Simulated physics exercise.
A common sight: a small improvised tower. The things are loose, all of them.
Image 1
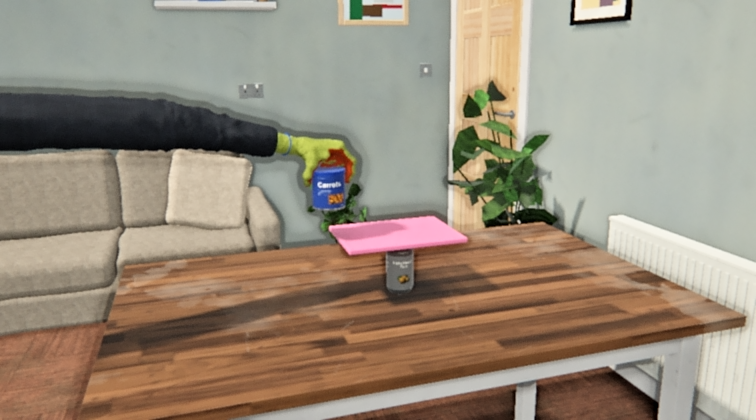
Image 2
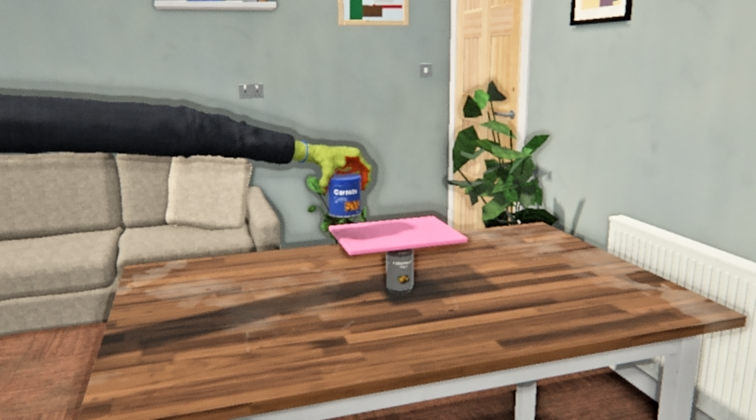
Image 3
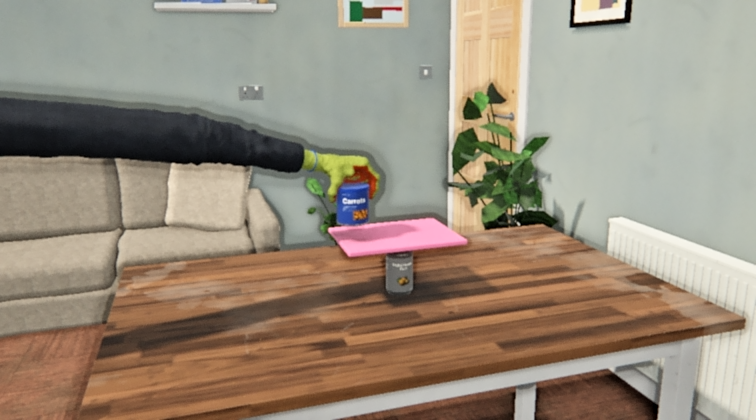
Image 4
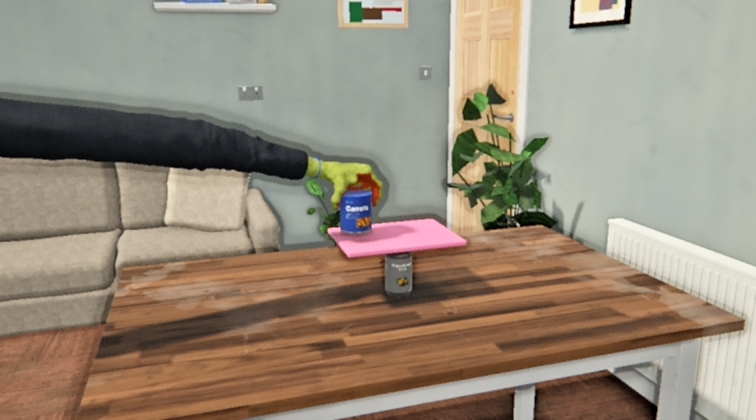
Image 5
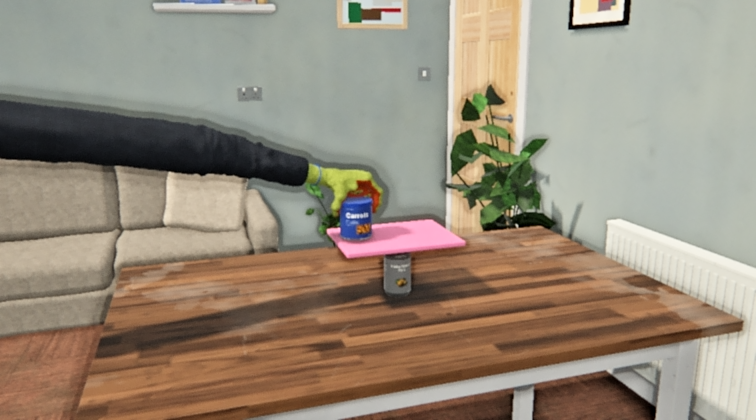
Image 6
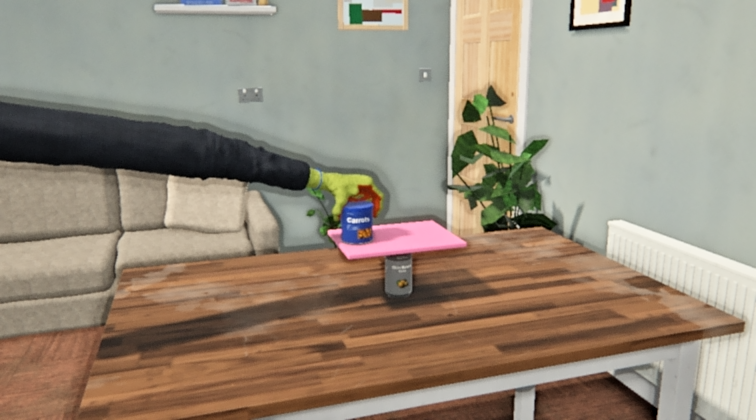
A gloved hand on a dark-sleeved arm carried a blue tin rightward and lowered it onto the left side of a pink board resting on a grey can, keeping hold of the tin.
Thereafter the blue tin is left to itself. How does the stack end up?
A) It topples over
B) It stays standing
Option A: It topples over.
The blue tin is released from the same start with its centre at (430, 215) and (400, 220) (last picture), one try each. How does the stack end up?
The first time it tumbles down, but the second time it stays in place.
Then, 0.40 s on from there, blue tin now fallen; pink lid on its side.
Then, 0.60 s on from there, pink lid now fallen.
In the end, fallen, pink lid and blue tin; grey can unmoved. The stack comes apart.
